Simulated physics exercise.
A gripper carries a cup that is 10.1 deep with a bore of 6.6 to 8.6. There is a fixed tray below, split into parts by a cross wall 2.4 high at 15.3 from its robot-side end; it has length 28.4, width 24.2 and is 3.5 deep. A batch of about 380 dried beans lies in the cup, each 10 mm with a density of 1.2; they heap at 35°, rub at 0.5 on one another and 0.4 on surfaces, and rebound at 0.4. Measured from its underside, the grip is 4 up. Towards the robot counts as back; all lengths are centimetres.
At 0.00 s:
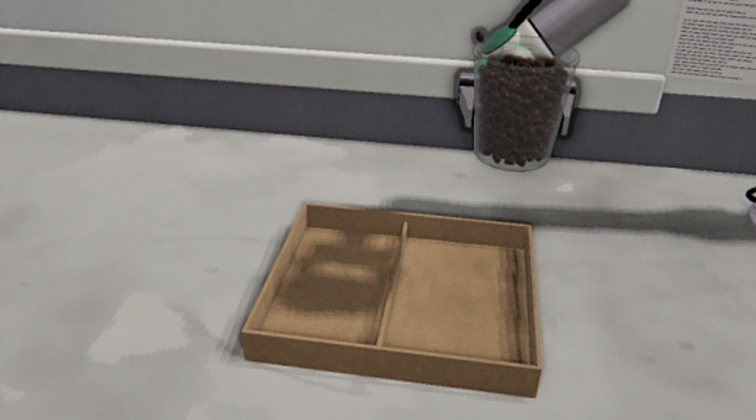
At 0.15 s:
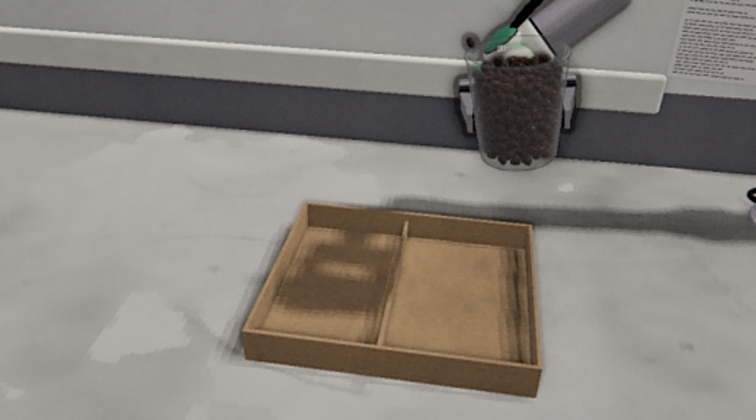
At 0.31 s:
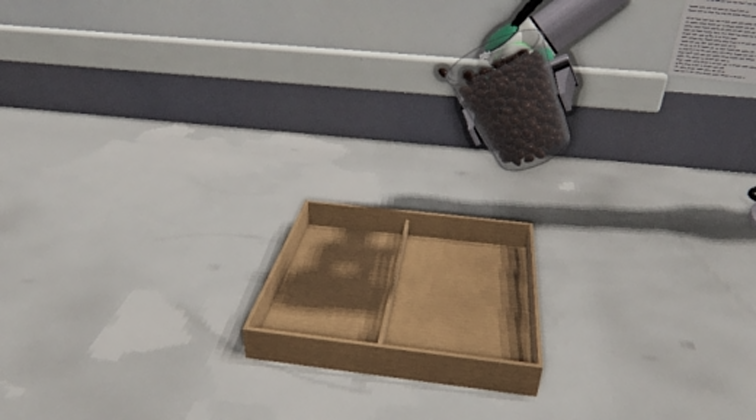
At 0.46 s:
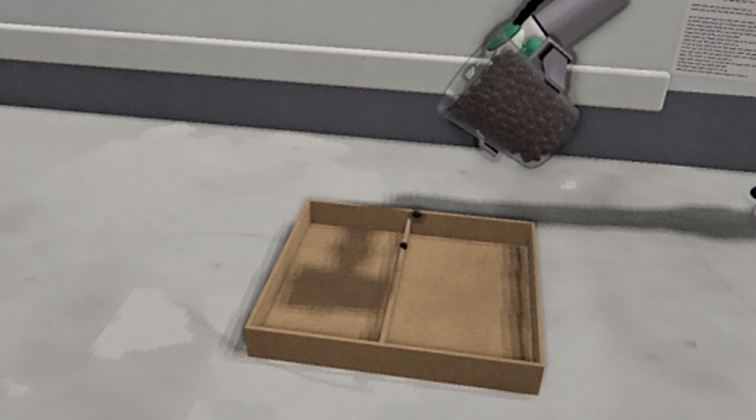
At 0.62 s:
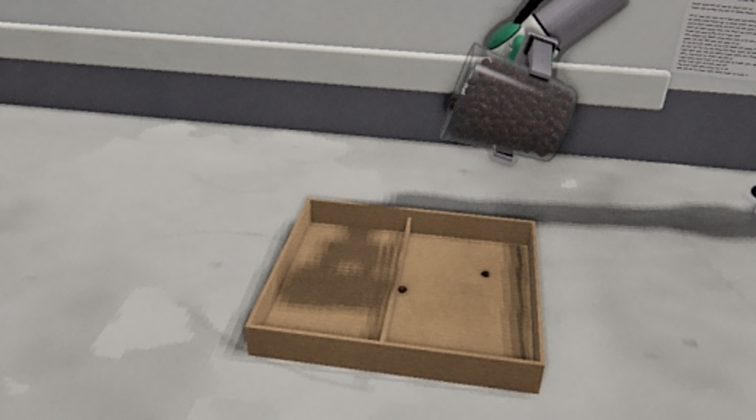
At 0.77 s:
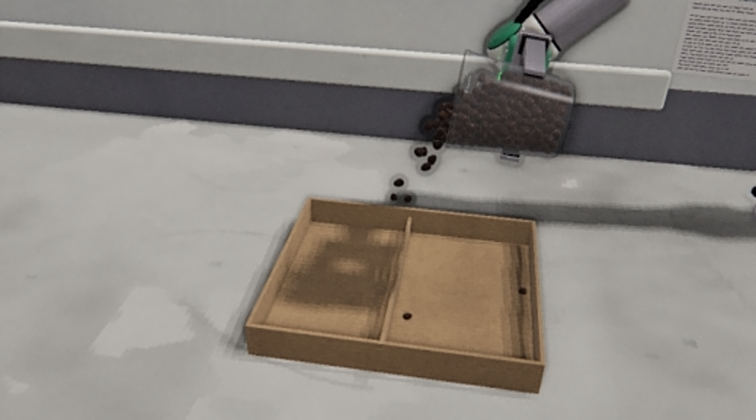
Gripper tilting a clear cup of dark beans leftward above a divided wooden tray, a few beans dropping out, then a small cluster.
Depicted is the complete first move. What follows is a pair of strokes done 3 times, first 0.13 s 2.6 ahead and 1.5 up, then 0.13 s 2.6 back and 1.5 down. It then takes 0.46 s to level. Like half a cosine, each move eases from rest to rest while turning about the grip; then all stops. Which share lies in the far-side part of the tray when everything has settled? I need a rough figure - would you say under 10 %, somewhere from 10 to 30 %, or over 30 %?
I would say over 30 %.
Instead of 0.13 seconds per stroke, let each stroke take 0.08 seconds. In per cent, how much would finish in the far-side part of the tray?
About 90 per cent in that case.
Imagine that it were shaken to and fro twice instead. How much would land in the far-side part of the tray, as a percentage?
Expected share: About 45 %.
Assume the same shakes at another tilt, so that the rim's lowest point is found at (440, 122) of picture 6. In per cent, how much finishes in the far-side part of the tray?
That comes to some 25 percent.
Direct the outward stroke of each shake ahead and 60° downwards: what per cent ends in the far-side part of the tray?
Result: Approx. 15 %.
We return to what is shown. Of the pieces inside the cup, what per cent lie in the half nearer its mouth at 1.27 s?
Near 75 in a hundred.
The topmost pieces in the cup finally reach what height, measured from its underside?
5.5 cm.
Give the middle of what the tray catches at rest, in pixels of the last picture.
In the final picture, somewhere near (364, 282).
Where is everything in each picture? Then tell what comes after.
Cup middle at (518, 107), level; upper third of the load around (520, 82), from x 480 to 565, top at y 35; 379 in the cup, in the first frame.
Cup middle at (518, 106), tilted 8° forward; upper third of the load around (522, 81), from x 470 to 560, top at y 45, in the second frame.
Cup middle at (514, 105), tilted 29° forward; upper third of the load around (514, 82), from x 445 to 560, top at y 55; 378 in the cup, 1 in flight or on a rim, in the third frame.
Cup middle at (512, 107), tilted 54° forward; upper third of the load around (511, 86), from x 405 to 570, top at y 55; 377 in the cup, 1 in the robot-side part, 1 in flight or on a rim, in the fourth frame.
Cup middle at (510, 109), tilted 75° forward; upper third of the load around (509, 90), from x 400 to 565, top at y 65; 377 in the cup, 2 in the robot-side part, in the fifth frame.
Cup middle at (511, 110), tilted 83° forward; upper third of the load around (519, 97), from x 395 to 565, top at y 75; 368 in the cup, 2 in the robot-side part, 9 in flight or on a rim, in the sixth frame.
After 1.27 s, tilted 83° forward, highest piece 24 above the table; 191 in the cup, 107 in the far-side part, 27 in the robot-side part, 1 on the table or floor, 53 in flight or on a rim.
After 1.76 s, tilted 47° forward, highest piece 26 above the table; 198 in the far-side part, 103 in the cup, 76 in the robot-side part, 2 on the table or floor.
After 2.21 s, level, highest piece 25 above the table; 198 in the far-side part, 103 in the cup, 76 in the robot-side part, 2 on the table or floor.
After 3.26 s, level, highest piece 25 above the table; 198 in the far-side part, 103 in the cup, 76 in the robot-side part, 2 on the table or floor.
At rest, 198 in the far-side part, 103 in the cup, 76 in the robot-side part, 2 on the table or floor. That is 52 % in the far-side part of the tray.
